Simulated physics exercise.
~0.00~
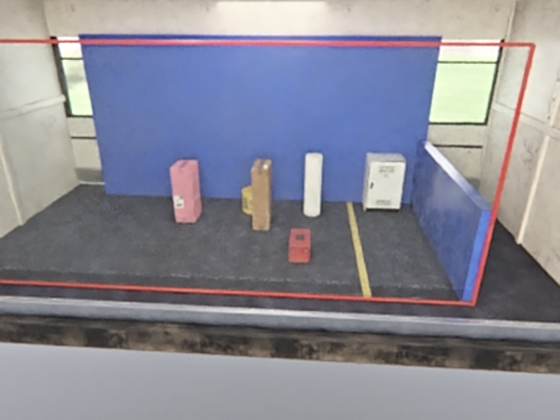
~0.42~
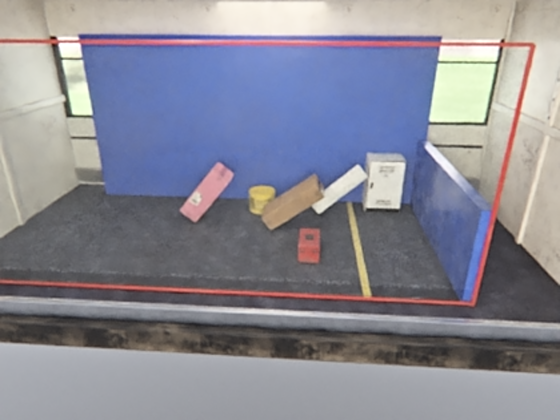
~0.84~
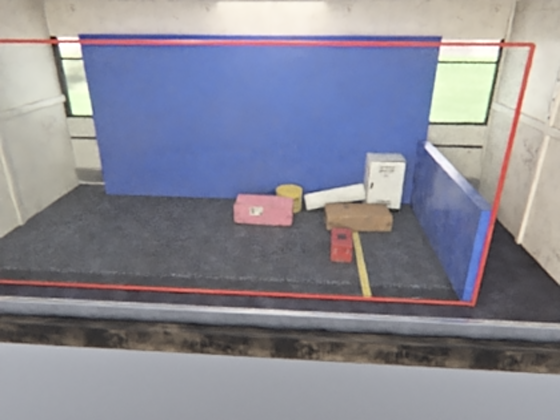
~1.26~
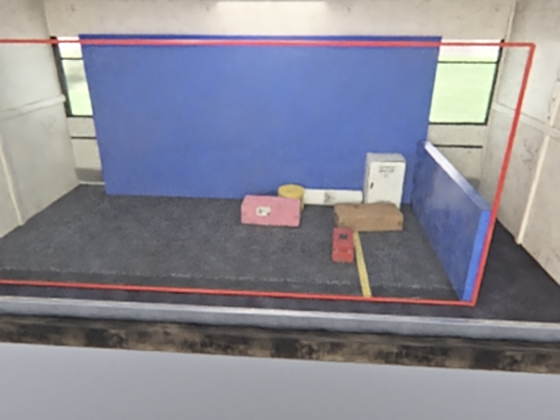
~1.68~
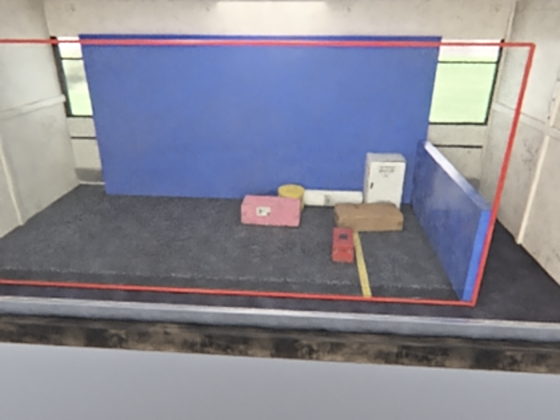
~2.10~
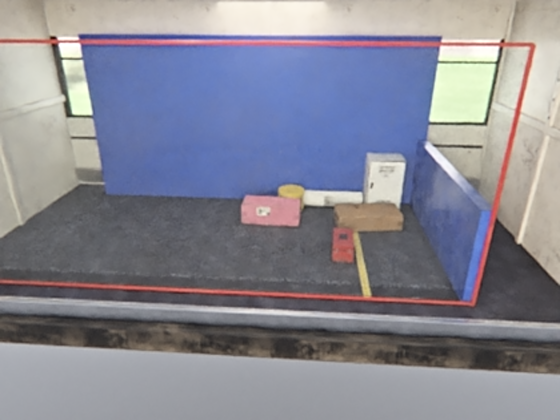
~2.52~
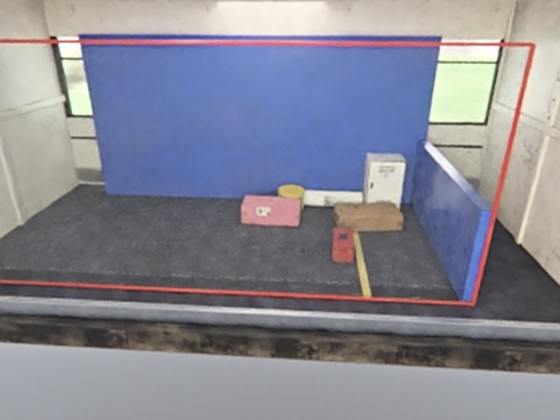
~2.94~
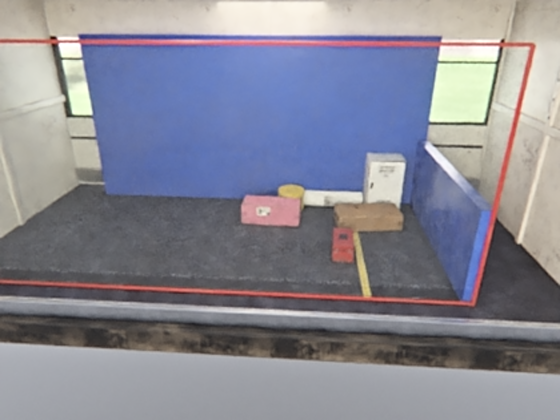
A blue back wall and a low blue side wall at the right enclose a dark floor, seen from the front and slightly above. A pink box, a brown box and a white roll stand upright, with a yellow bucket behind the brown box, a red toolbox in front, and a white locker beyond a yellow line. The upright things tip toward the right while the bucket and toolbox slide that way. The pink box, brown box and roll land on their sides, the brown one crossing the line. Everything settles, with the pink box, bucket and toolbox left of the line.
